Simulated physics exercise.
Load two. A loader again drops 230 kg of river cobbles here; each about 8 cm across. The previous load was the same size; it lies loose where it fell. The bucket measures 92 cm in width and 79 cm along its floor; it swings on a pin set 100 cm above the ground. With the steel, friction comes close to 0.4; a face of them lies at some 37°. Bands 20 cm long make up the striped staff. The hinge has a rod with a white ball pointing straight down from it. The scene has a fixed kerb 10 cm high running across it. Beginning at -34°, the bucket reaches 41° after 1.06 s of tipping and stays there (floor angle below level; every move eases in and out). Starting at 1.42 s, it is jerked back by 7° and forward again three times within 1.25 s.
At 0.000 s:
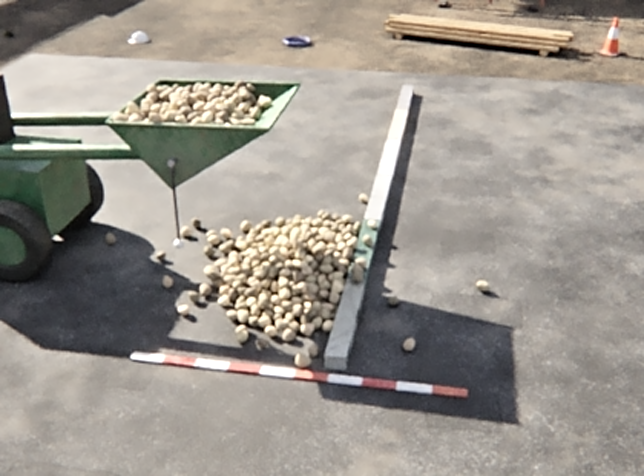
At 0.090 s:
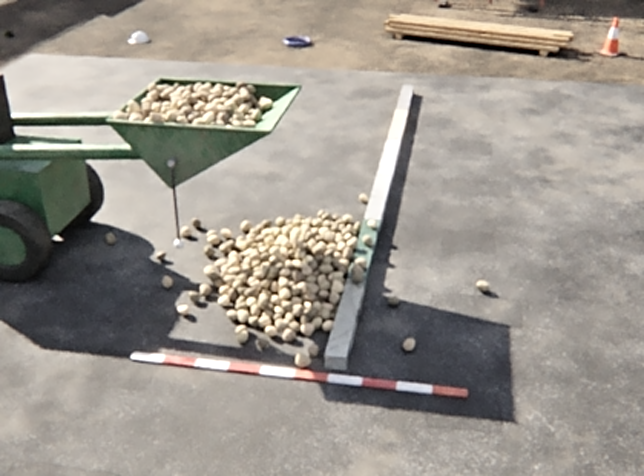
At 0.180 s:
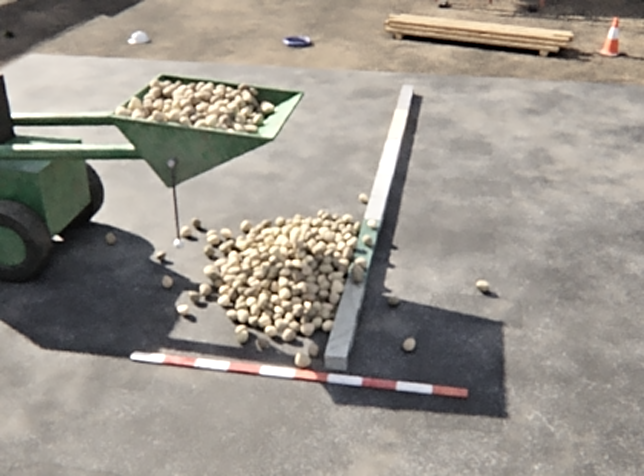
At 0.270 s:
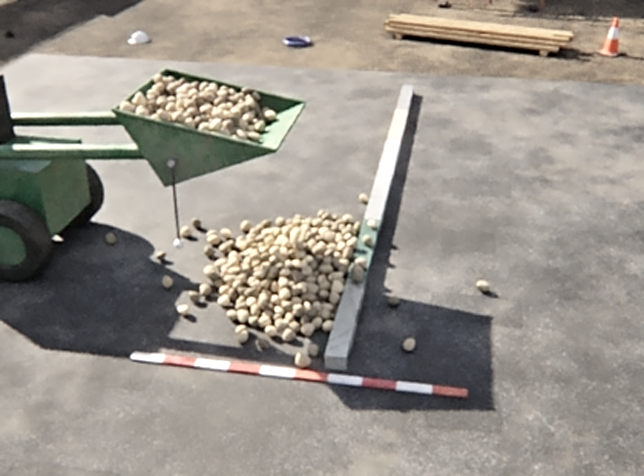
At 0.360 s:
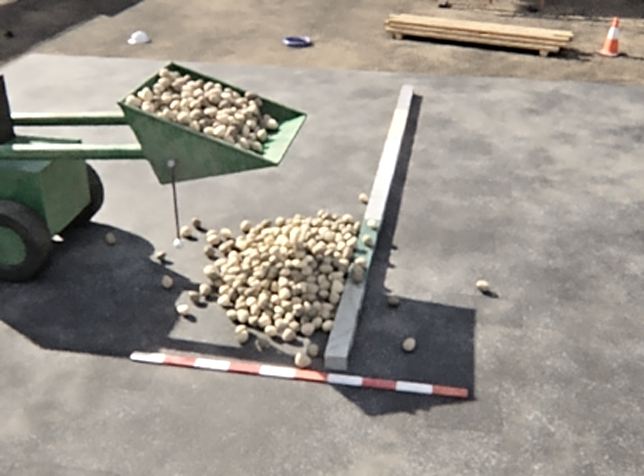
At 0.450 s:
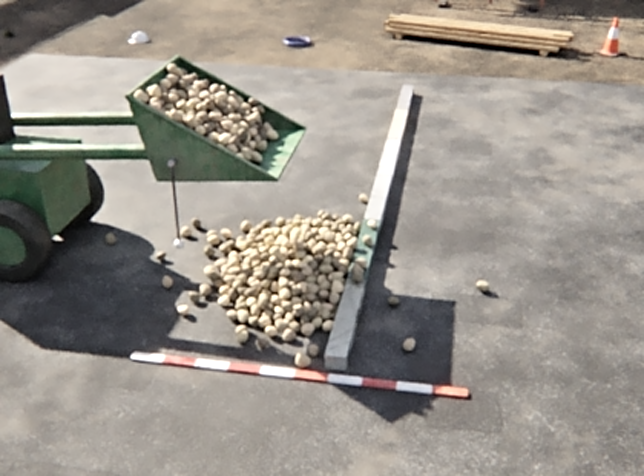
A green loader bucket full of pale round stones tilted slowly downward to the right, its load sliding a little toward the lip, while the heap on the ground beside the kerb stayed still.
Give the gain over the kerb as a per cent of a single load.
14 %.
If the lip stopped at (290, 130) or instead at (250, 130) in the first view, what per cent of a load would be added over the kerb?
First place: Roughly 25 %; second place: Roughly 5 %.
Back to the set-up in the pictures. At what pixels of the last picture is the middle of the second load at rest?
(310, 258).
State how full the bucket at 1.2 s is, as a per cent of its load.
It keeps some 55 percent of its load.
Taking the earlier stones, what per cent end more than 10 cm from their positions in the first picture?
Roughly 5 percent.
After 0.8 s the floor is at 30°; in per cent of one load, 100 in the bucket, 100 on this side of the kerb, 1 over the kerb; the foremost stones are at (387, 274).
After 1.2 s the floor is at 41°; in per cent of one load, 53 in the bucket, 146 on this side of the kerb, 1 over the kerb; the foremost stones are at (387, 274).
After 3.1 s the floor is at 41°; in per cent of one load, 0 in the bucket, 185 on this side of the kerb, 15 over the kerb; the foremost stones are at (475, 283).
After 5.6 s the floor is at 41°; in per cent of one load, 0 in the bucket, 185 on this side of the kerb, 15 over the kerb; the foremost stones are at (475, 283). Net gain over the kerb, 14.
